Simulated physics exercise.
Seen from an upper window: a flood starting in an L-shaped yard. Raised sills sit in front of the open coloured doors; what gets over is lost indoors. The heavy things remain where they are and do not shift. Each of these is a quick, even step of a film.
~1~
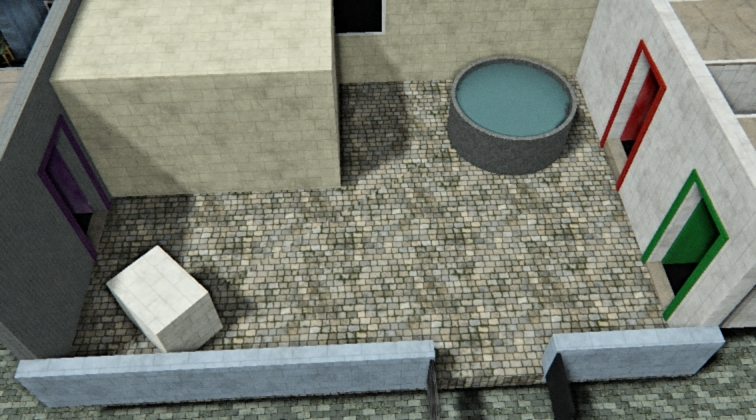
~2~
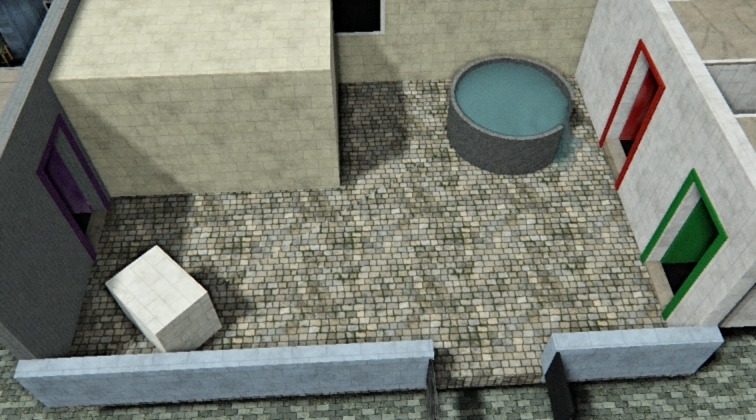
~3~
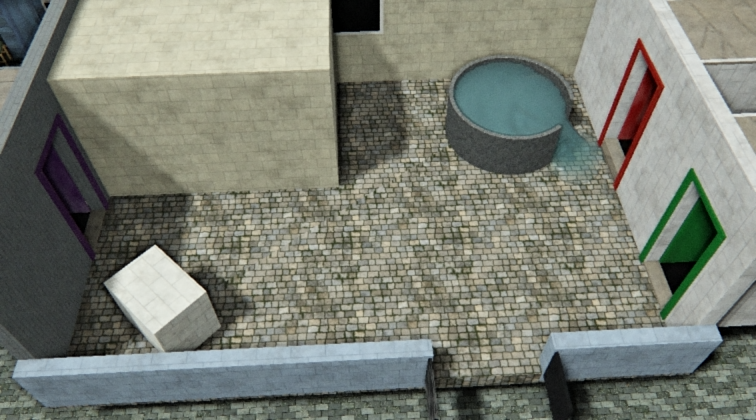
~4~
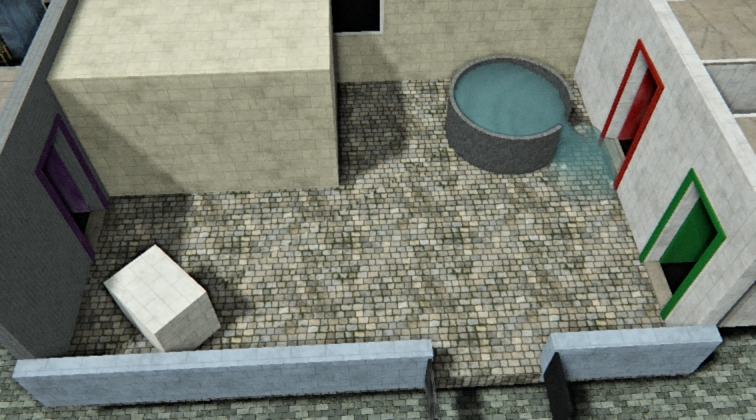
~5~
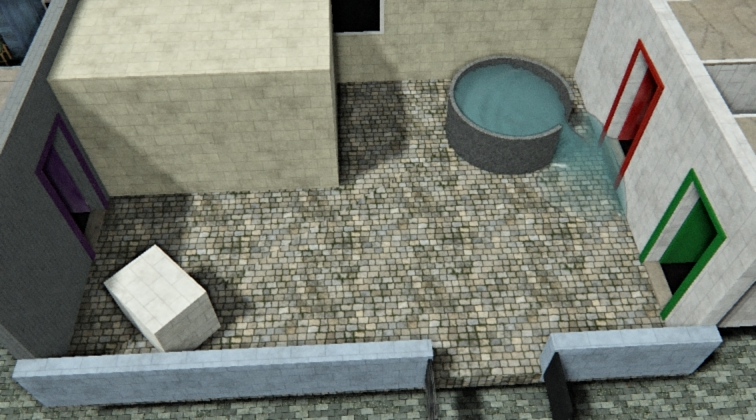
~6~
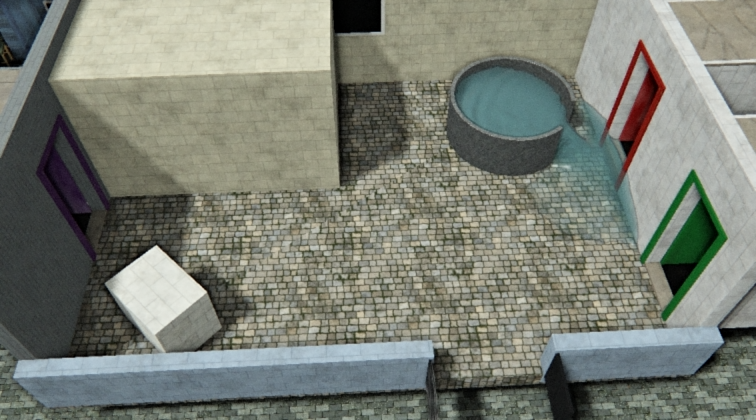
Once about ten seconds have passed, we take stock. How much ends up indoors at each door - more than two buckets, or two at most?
Purple door: Two buckets at most; green door: Over two buckets; red door: Over two buckets.
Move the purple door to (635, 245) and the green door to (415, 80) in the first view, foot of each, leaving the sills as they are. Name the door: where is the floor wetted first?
Result: The one in red.
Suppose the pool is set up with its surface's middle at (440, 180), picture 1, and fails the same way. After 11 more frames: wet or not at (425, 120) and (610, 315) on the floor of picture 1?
Result: Spared; inundated.
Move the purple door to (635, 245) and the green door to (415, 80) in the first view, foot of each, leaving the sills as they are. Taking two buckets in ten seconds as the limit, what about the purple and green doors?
Purple door tops the limit, green door stays within it.
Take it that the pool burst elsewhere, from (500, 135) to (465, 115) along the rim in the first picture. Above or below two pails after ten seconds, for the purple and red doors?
First the purple door, which overshoots; then the red door, which remains short.
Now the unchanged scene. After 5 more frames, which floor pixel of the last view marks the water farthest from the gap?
About at (670, 352).
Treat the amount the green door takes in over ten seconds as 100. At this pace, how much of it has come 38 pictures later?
Roughly 50 per cent.
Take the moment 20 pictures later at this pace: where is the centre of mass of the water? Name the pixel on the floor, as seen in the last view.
Centre of mass: Roughly (529, 182).
A moment on, water covers 15 % of the floor; the purple door not reached, the green door wet at the sill, nothing in, the red door far over two buckets in.
Next, water covers 25 % of the floor; the purple door not reached, the green door under two buckets in, the red door far over two buckets in.
Then, water covers 40 % of the floor; the purple door not reached, the green door under two buckets in, the red door far over two buckets in.
Later, water covers 70 % of the floor; the purple door not reached, the green door over two buckets in, the red door far over two buckets in.
In the end, water covers 95 % of the floor; the purple door under two buckets in, the green door over two buckets in, the red door far over two buckets in.
